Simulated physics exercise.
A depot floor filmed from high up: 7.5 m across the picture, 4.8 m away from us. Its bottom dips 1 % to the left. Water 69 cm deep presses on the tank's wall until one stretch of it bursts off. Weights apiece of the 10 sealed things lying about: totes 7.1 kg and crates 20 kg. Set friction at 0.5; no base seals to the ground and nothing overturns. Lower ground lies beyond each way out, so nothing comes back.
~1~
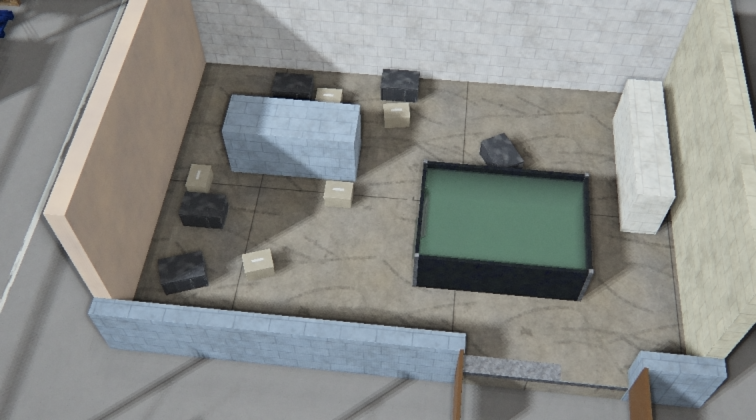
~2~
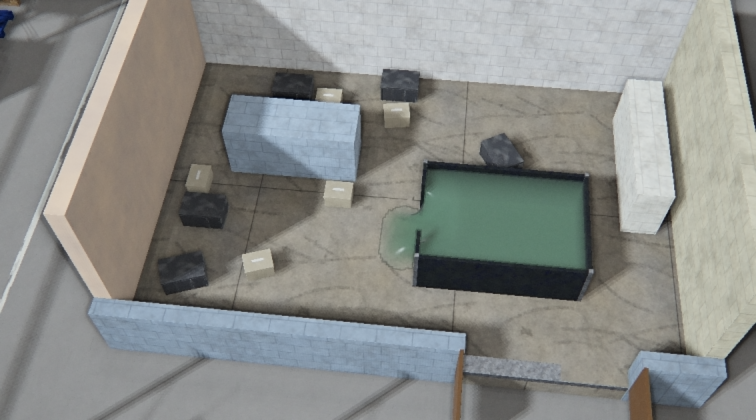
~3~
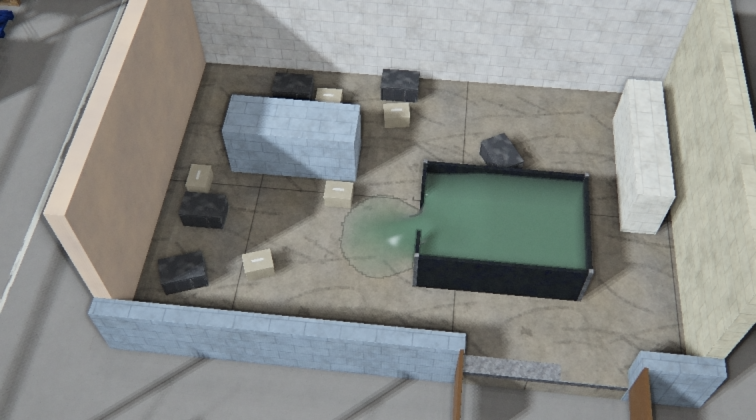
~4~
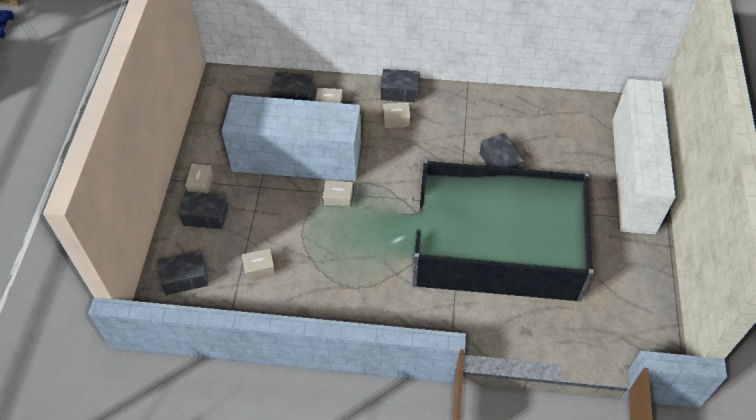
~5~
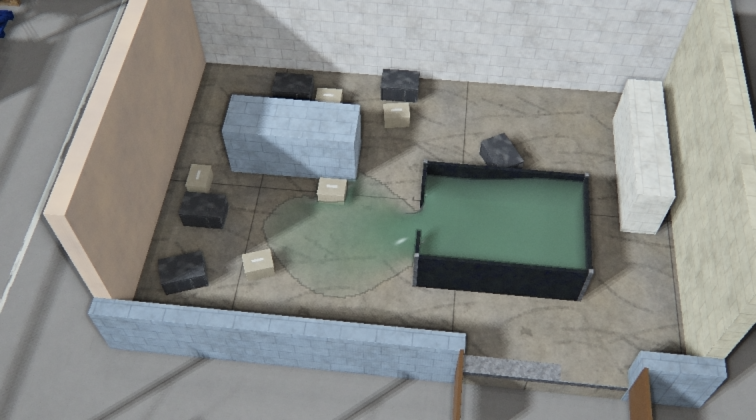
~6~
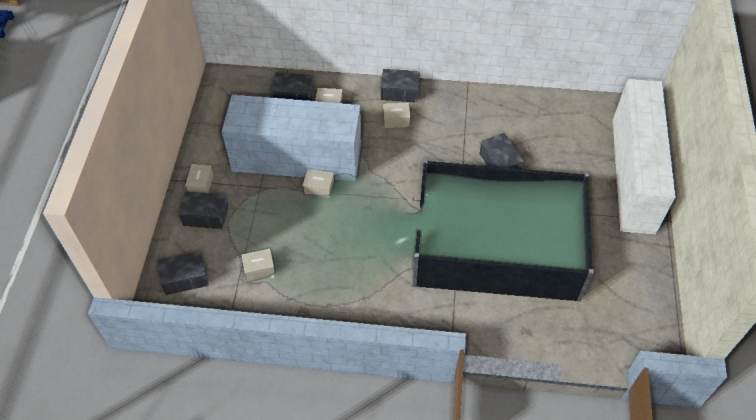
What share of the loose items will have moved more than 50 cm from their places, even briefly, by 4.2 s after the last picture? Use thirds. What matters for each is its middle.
One to two thirds.
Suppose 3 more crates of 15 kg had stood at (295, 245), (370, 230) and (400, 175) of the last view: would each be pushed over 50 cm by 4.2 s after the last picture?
Result by item: Beyond it; beyond it; within it.
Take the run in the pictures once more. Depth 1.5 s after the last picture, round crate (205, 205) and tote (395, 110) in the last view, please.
Around 18 cm and 2 cm.
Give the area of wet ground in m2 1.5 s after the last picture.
Flooded: Near 16 m2.
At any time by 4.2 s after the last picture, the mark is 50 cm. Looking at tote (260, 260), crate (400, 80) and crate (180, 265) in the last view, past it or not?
Taking them in order, the first is above the mark, the second below the mark and the third above the mark.
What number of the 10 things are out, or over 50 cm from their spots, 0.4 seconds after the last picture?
At that moment it comes to 1.
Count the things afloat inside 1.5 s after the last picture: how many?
Of them, 5.
Then, 0.4 s after the last picture 1 of 10 are over 50 cm from their spots; 0 afloat.
Then, 1.5 s after the last picture 3 of 10 are over 50 cm from their spots; 5 afloat.
Then, 2.8 s after the last picture 3 of 10 are over 50 cm from their spots; 2 afloat.
Then, 4.2 s after the last picture 4 of 10 are over 50 cm from their spots, and 5 have been at some point; 4 afloat.
